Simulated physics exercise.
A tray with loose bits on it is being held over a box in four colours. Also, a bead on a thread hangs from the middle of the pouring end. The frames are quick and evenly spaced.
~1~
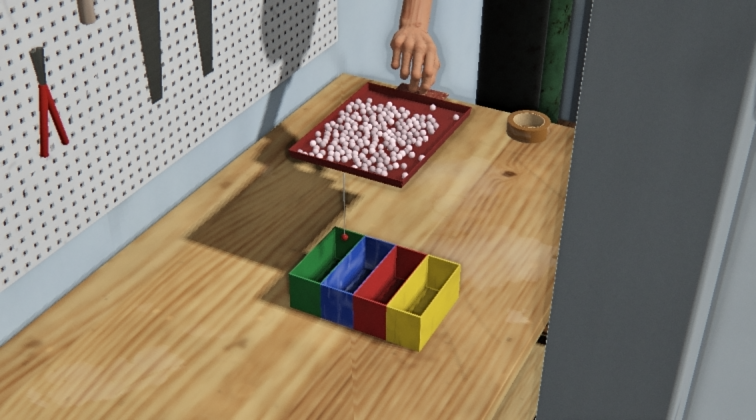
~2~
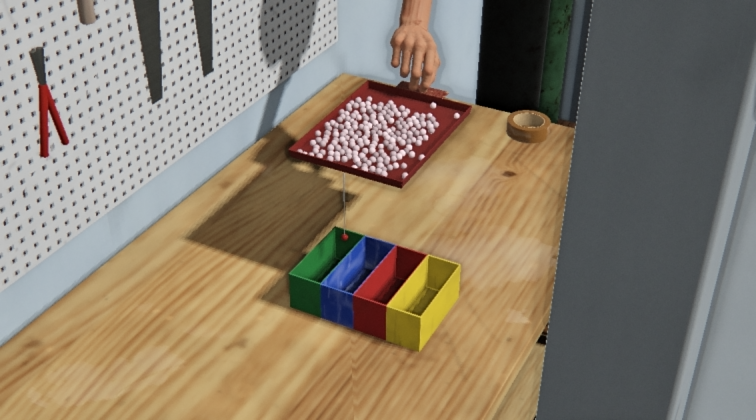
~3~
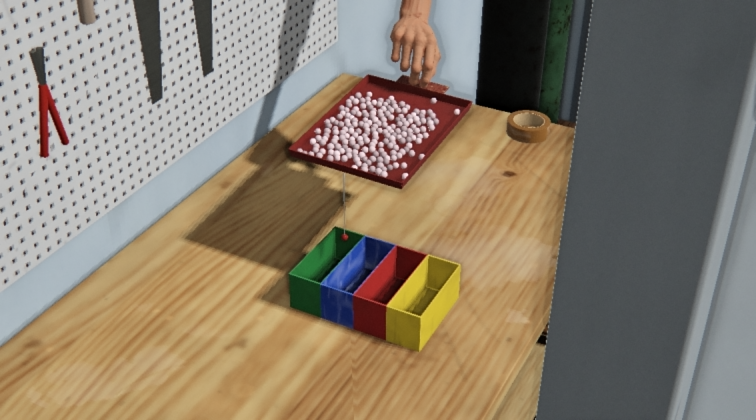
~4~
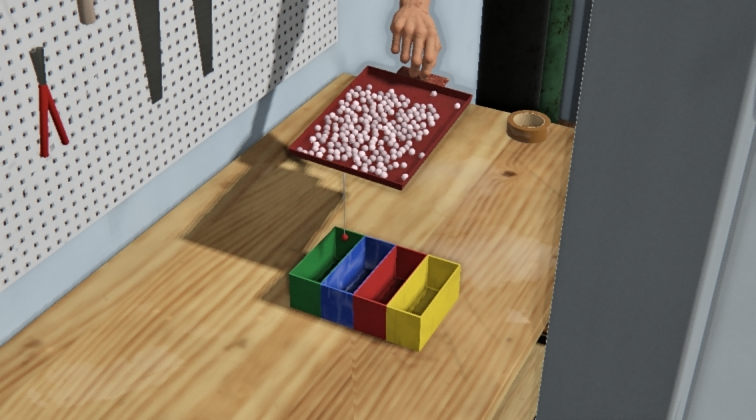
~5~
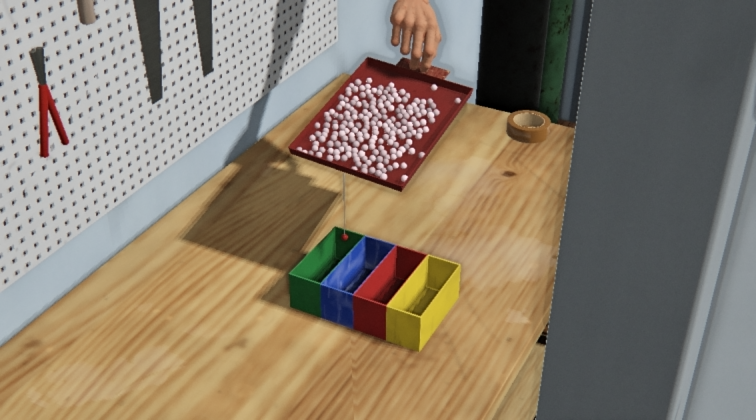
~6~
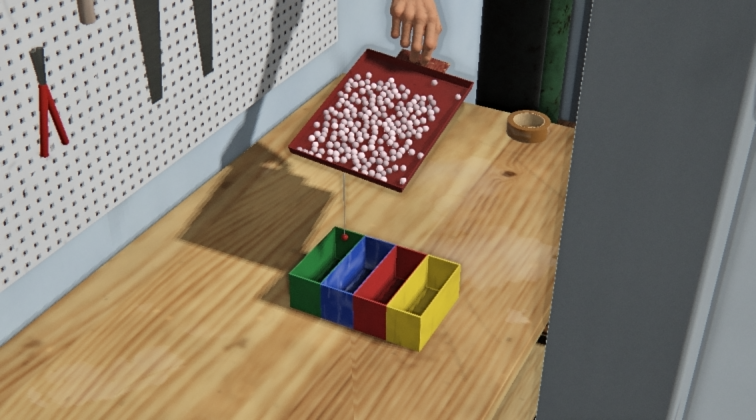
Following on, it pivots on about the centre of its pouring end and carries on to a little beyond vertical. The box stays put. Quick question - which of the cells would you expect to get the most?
I would expect the red cell to get the most.
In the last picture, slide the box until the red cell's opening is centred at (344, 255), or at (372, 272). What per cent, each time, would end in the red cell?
It works out to 10 percent and then 50 percent.
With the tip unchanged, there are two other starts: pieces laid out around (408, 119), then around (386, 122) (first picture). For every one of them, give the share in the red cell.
First try 50 %, second try 50 %.
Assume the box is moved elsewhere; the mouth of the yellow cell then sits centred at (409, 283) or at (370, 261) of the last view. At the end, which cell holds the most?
Try 1 - the red one. Try 2 - the cell in yellow.
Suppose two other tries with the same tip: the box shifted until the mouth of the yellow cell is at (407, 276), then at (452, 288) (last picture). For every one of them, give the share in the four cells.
In order: 90 percent, then 90 percent.
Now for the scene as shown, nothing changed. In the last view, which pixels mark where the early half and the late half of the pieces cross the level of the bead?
At about (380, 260), then at (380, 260).
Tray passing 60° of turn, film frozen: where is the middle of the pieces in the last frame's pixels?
I'd put it at about (372, 151).
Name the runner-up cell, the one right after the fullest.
Blue.
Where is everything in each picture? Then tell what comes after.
Corners of the pouring end (291, 149) and (401, 180), level; middle of the load (373, 134), sugar pearls; bead on its thread (344, 237); green cell (305, 292); blue cell (337, 303); red cell (370, 314); yellow cell (403, 325), in the first frame.
Corners of the pouring end (291, 149) and (401, 180), level; middle of the load (373, 133), in the second frame.
Corners of the pouring end (291, 148) and (401, 181), tipped barely, lowest at the right corner; middle of the load (373, 130), in the third frame.
Corners of the pouring end (291, 147) and (401, 183), tipped a little, lowest at the right corner; middle of the load (373, 127), in the fourth frame.
Corners of the pouring end (291, 147) and (401, 185), tipped a little, lowest at the right corner; middle of the load (373, 124), in the fifth frame.
Corners of the pouring end (290, 146) and (401, 186), tipped a little, lowest at the right corner; middle of the load (373, 123), almost all on the move; green cell (305, 292); blue cell (337, 303); red cell (370, 314); yellow cell (403, 325), in the sixth frame.
Just after the last frame, tray tipped steeply; almost all on the tray; just a few in the red cell; just a few in the blue cell; just a few falling or outside the box.
A moment on, tray tipped past a quarter turn; just a few on the tray; roughly half in the red cell; roughly a quarter in the blue cell; about a tenth in the green cell; about a tenth in the yellow cell; about a tenth falling or outside the box.
Further on, tray tipped past a quarter turn; roughly half in the red cell; roughly a quarter in the blue cell; about a tenth in the green cell; about a tenth in the yellow cell; about a tenth falling or outside the box.
When it is over, tray tipped past a quarter turn; roughly half in the red cell; roughly a quarter in the blue cell; about a tenth in the green cell; about a tenth in the yellow cell; about a tenth outside the box.
